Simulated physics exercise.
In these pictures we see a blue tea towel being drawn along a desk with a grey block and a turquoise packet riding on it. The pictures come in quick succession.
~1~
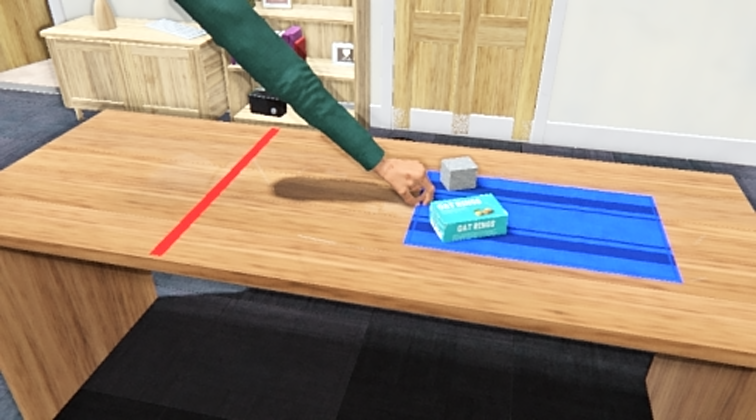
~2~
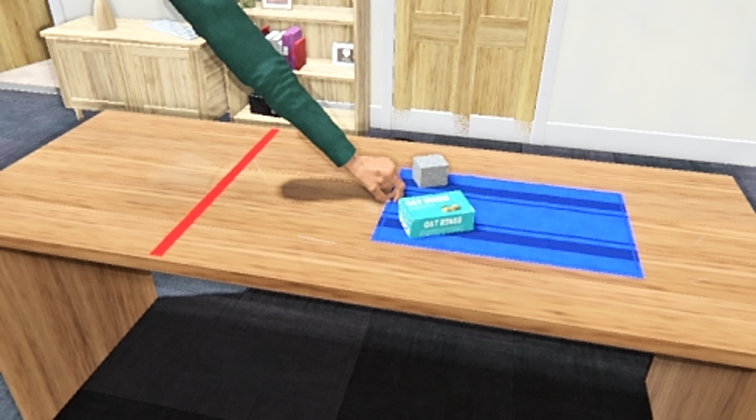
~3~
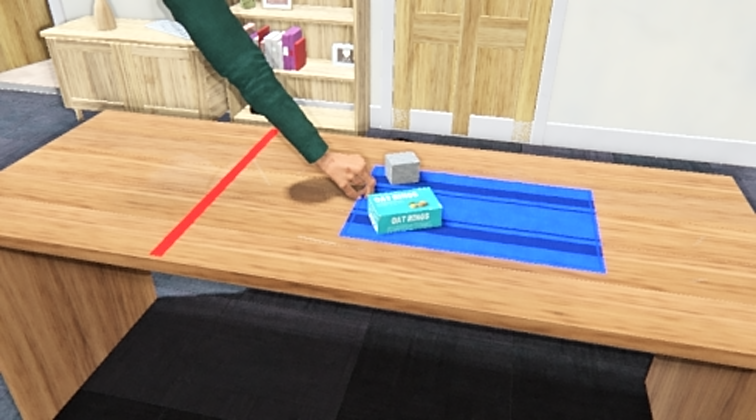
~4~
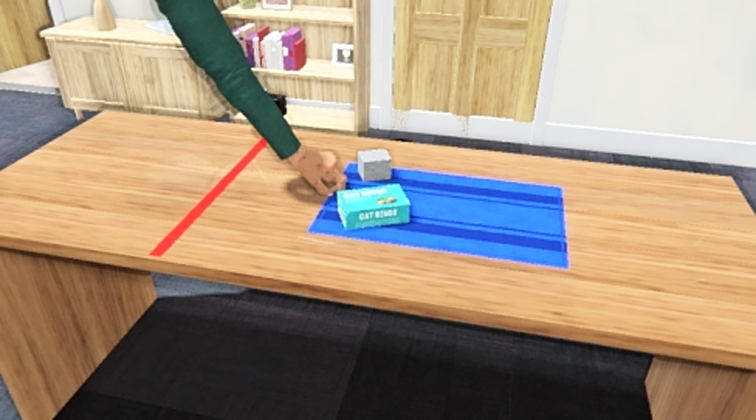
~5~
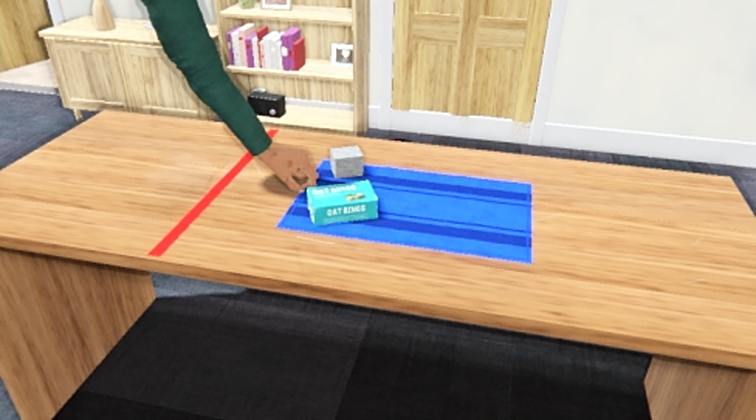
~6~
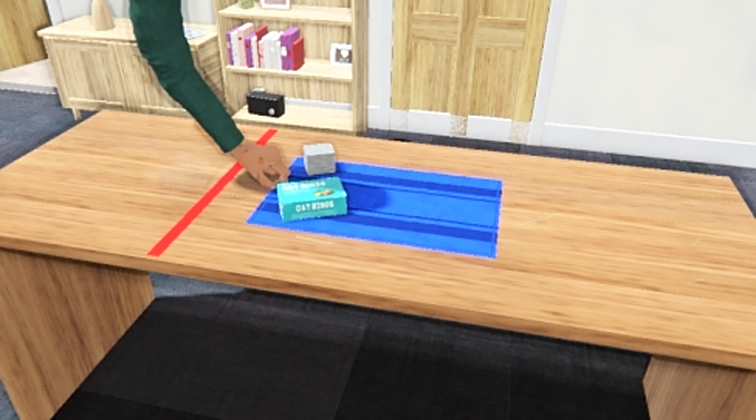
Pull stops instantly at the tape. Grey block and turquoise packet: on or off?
Grey block - off; turquoise packet - off.
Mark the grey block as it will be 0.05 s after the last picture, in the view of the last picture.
At that time it sits close to pixel (293, 156).
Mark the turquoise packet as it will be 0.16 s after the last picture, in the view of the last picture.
By then it is at (226, 188).
Then, 0.05 s on from there, hem short of the tape; grey block on the cloth near (294, 156); turquoise packet on the cloth near (283, 195).
Then, 0.16 s on from there, hem at the tape; grey block ahead of the hem near (242, 150); turquoise packet on the cloth near (226, 188).
In the end, hem at the tape; grey block ahead of the hem near (179, 144); turquoise packet ahead of the hem near (159, 181). The grey block shoots off the front and the turquoise packet slides clear of the cloth.
